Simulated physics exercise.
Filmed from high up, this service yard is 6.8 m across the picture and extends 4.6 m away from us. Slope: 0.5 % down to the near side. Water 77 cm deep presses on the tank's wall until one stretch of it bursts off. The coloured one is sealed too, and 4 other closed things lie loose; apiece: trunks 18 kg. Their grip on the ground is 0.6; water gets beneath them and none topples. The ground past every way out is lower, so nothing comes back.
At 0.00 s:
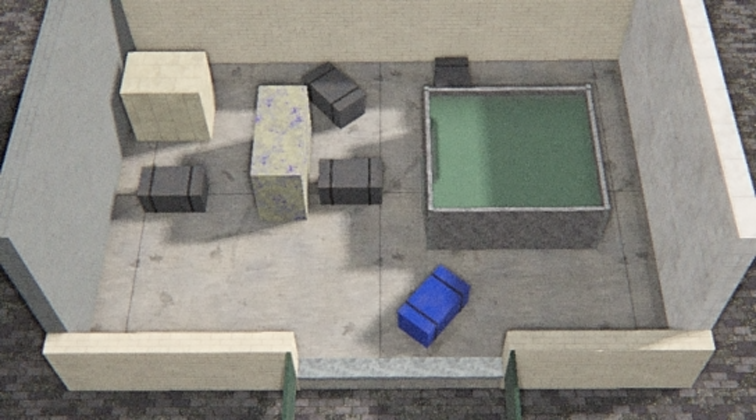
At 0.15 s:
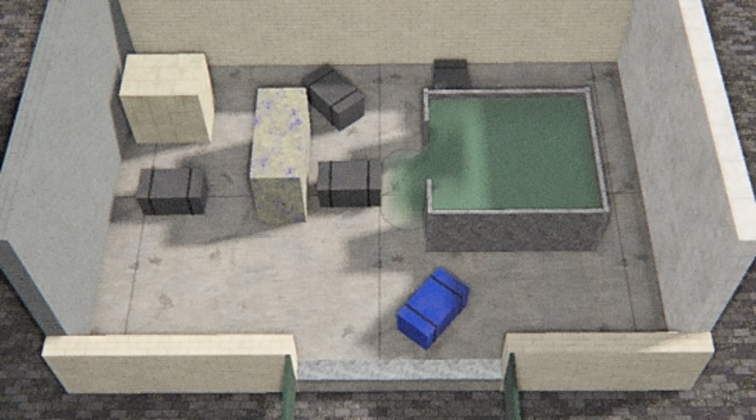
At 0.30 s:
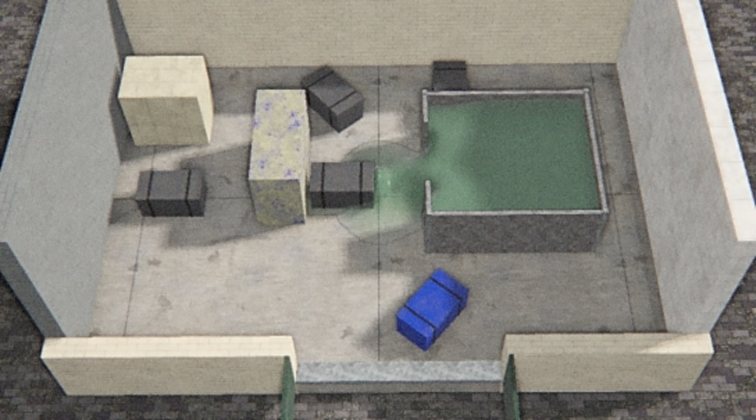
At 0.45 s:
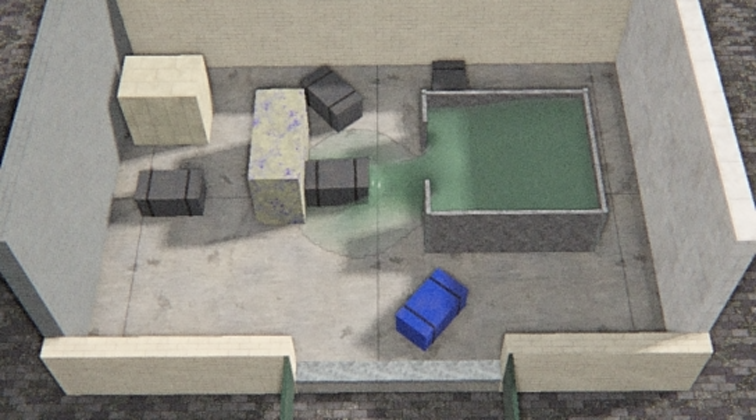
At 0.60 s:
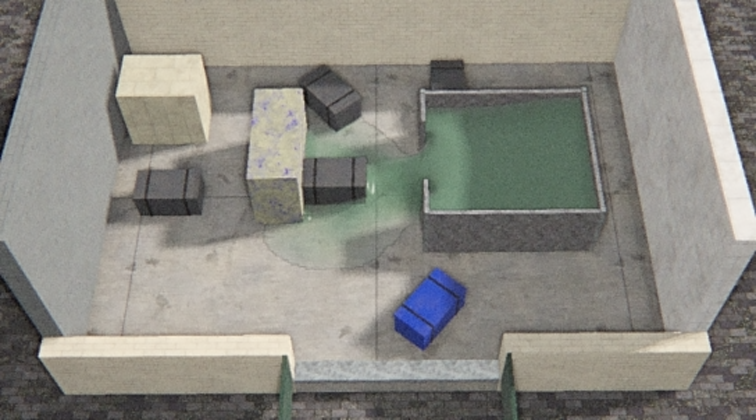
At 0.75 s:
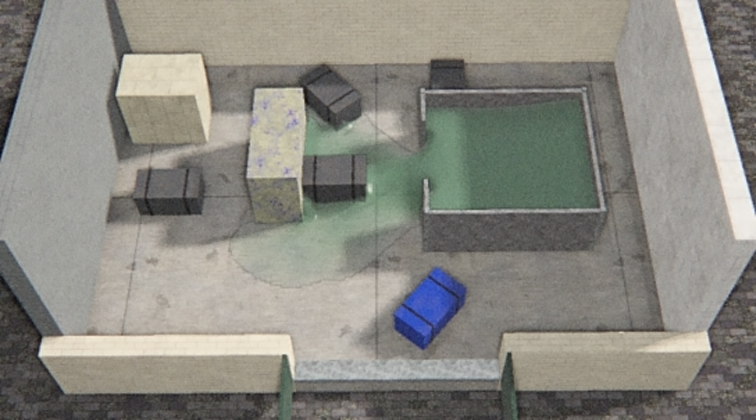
Green water flows out through a gap in the left side of a walled tank and spreads across the yard floor, nudging a dark trunk slightly left toward a speckled block, while the blue trunk in front stays almost still.
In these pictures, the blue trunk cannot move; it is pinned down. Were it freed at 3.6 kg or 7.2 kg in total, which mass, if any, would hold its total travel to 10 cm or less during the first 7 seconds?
The lower mass already would.
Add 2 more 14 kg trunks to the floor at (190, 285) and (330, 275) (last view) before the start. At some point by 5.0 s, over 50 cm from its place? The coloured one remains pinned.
Results, in sequence: Exceeded / exceeded.
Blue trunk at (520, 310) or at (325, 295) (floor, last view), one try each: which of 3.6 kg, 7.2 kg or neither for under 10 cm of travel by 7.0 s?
Well, the little one does for the first, nothing does it for the second.
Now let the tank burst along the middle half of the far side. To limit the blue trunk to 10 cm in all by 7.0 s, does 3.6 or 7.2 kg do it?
Then neither mass suffices.
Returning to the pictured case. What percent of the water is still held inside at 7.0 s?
90 % or so.
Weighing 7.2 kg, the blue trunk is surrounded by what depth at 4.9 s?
1 cm, roughly.
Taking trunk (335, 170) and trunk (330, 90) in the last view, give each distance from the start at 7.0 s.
Result - first: Washed out, second: 200 cm.
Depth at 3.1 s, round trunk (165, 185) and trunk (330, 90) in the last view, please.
Depths: Near 5 cm, then near 6 cm.
After 1.4 s the blue trunk would be 0 cm from its start with 3.6 kg and 0 cm from its start with 7.2 kg; 0 cm of water round it then.
After 3.1 s the blue trunk would be 0 cm from its start with 3.6 kg and 0 cm from its start with 7.2 kg; 0 cm of water round it then.
After 4.9 s the blue trunk would be 0 cm from its start with 3.6 kg and 0 cm from its start with 7.2 kg; 1 cm of water round it then.
After 7.0 s the blue trunk would be 0 cm from its start with 3.6 kg and 0 cm from its start with 7.2 kg; 1 cm of water round it then.
